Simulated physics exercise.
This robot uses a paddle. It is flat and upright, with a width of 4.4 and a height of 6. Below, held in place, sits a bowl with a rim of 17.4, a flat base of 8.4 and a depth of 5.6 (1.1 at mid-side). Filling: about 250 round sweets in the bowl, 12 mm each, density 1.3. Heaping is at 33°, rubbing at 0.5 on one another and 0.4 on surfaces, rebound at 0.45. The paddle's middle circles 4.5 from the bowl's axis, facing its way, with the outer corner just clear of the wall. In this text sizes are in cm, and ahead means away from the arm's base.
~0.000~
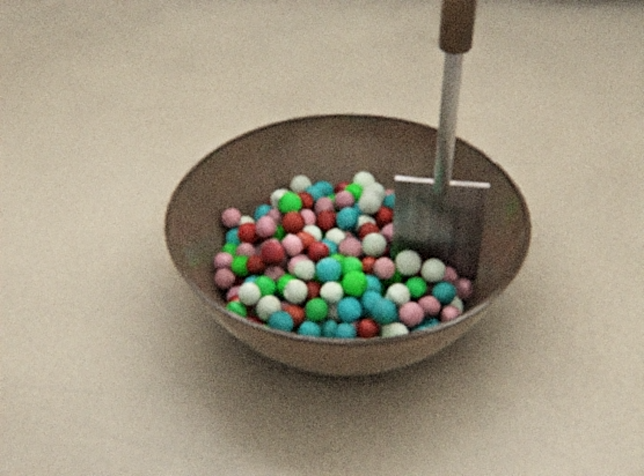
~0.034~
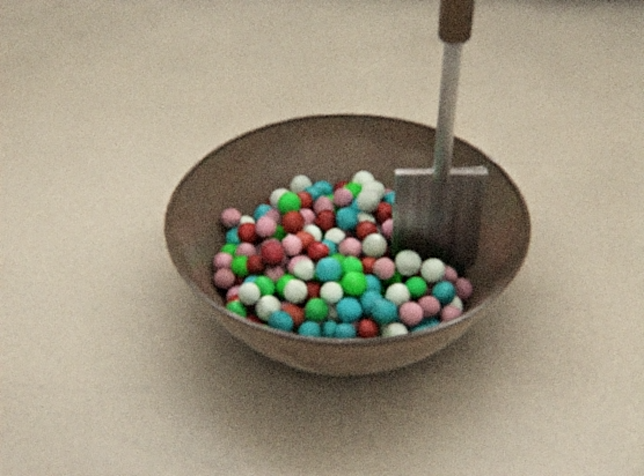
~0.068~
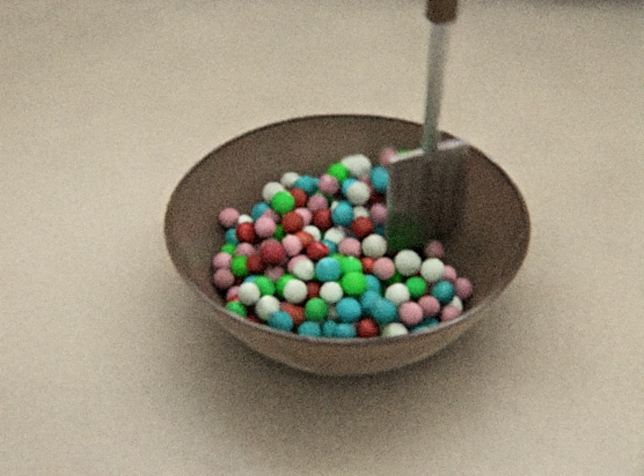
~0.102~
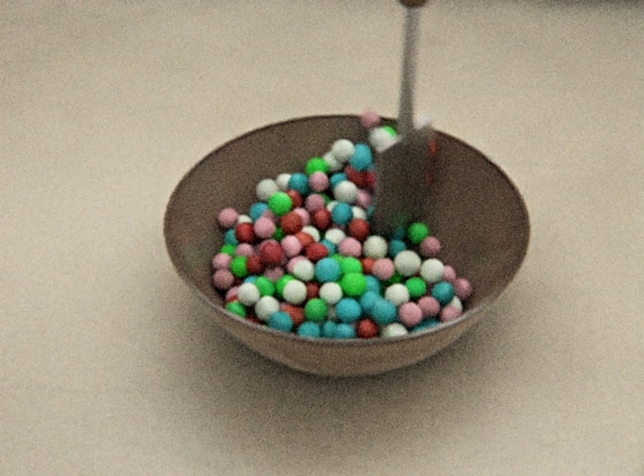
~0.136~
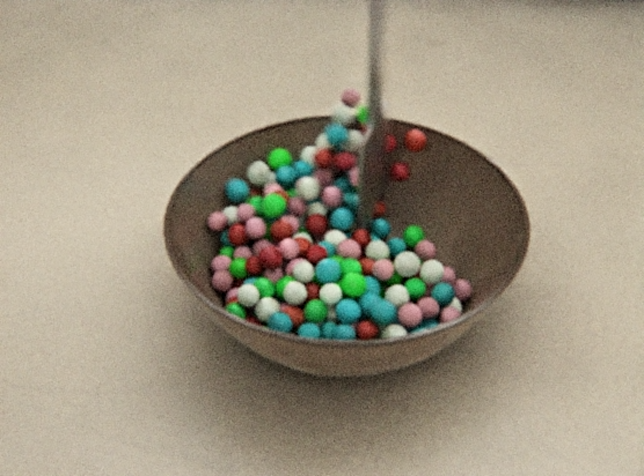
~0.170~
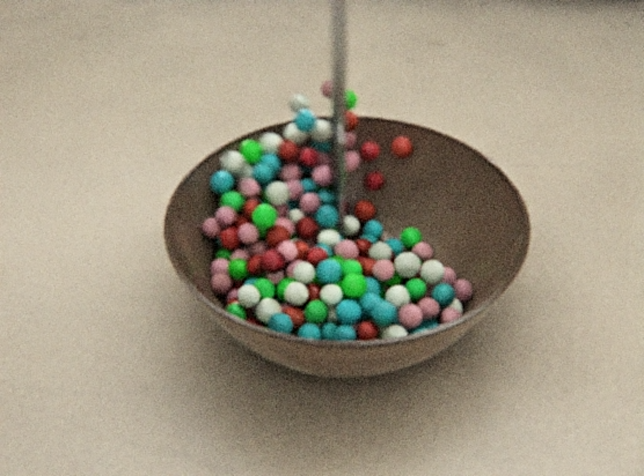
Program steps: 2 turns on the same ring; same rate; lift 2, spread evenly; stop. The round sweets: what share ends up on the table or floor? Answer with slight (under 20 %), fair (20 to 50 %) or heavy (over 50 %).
Fair.
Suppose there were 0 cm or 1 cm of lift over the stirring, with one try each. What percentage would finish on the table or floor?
Near 40 in a hundred, then near 35 in a hundred.
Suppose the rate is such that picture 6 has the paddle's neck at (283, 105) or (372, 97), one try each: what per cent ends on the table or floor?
About 35 % for one try and about 15 % for the other, in order.
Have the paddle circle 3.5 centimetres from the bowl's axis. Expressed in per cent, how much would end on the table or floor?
Near 15 percent.
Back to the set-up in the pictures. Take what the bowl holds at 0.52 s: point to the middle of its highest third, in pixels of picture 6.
Somewhere around (467, 232) in the last view.
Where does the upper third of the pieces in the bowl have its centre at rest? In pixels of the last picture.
(309, 268).
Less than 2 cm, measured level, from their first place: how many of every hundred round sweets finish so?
I'd say something near 10 percent.
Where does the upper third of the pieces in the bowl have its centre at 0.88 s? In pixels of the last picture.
Estimated centre: (283, 271).
After 0.52 s, 344° round, highest piece 8 above the table; 205 in the bowl, 35 on the table or floor, 13 in flight or on the tool.
After 0.88 s, 226° round, highest piece 7 above the table; 180 in the bowl, 71 on the table or floor, 2 in flight or on the tool.
After 1.25 s, 0° round, highest piece 4 above the table; 179 in the bowl, 74 on the table or floor.
After 1.95 s, 0° round, highest piece 4 above the table; 179 in the bowl, 74 on the table or floor.
At rest, 179 in the bowl, 74 on the table or floor. That is 29 % on the table or floor.
